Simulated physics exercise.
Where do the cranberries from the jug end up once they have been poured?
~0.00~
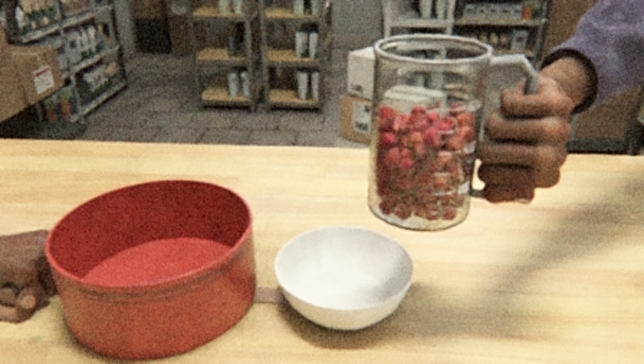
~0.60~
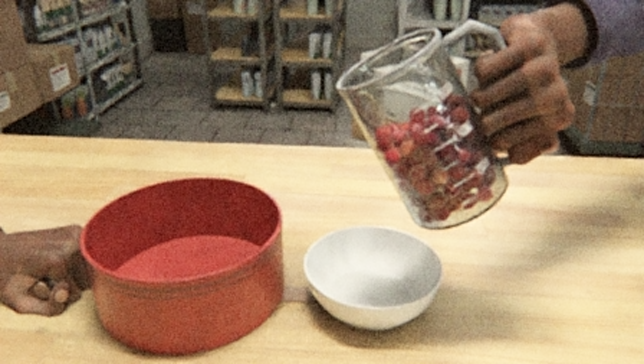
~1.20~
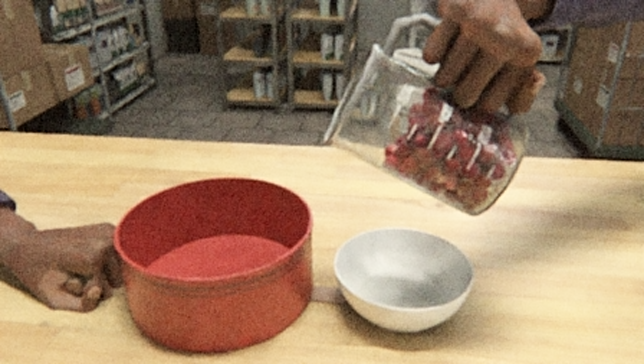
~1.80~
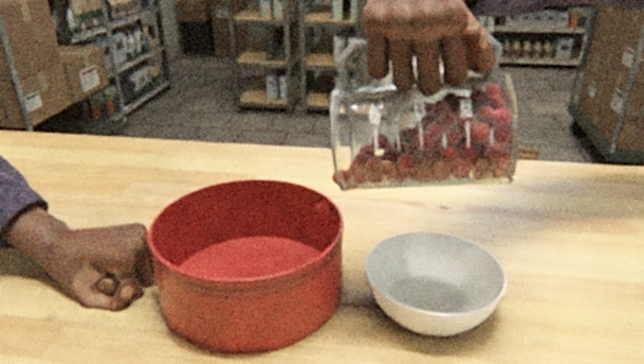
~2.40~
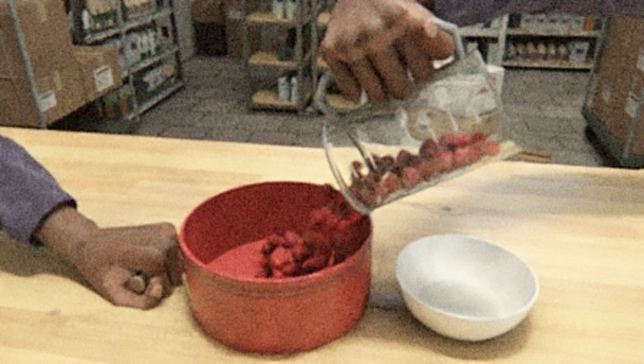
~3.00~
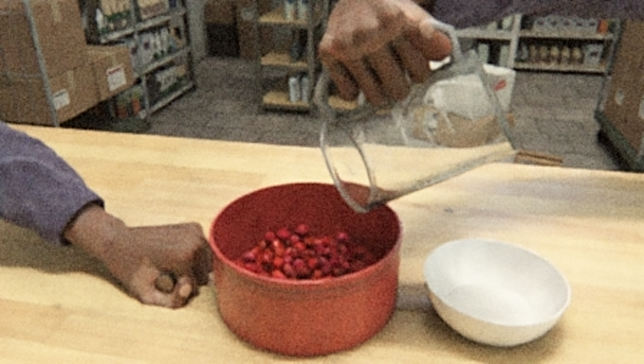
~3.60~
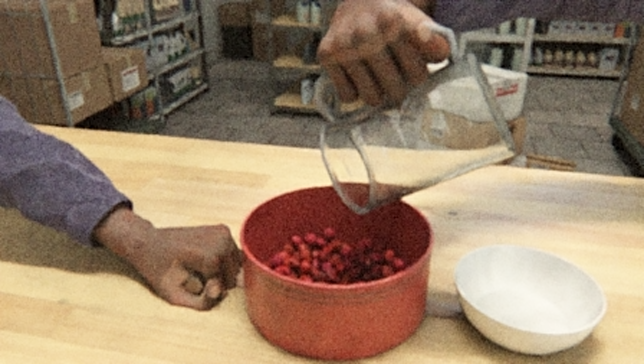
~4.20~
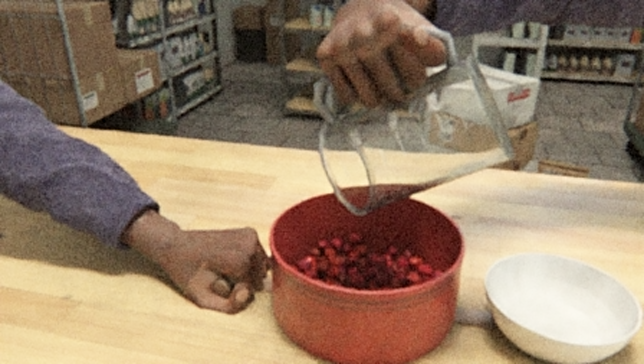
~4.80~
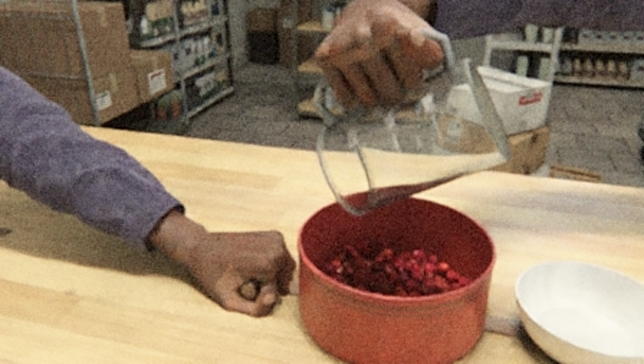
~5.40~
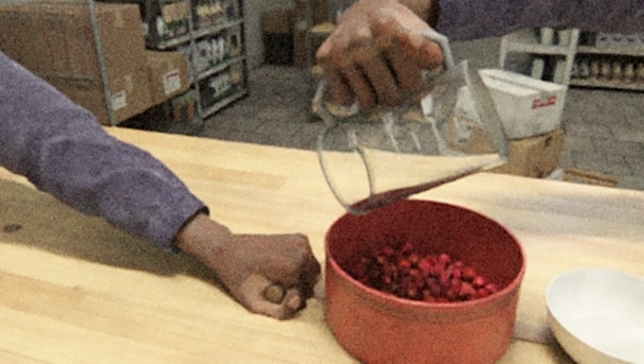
They end up in the red pot, while the white bowl stays empty and none are seen lying on the table.
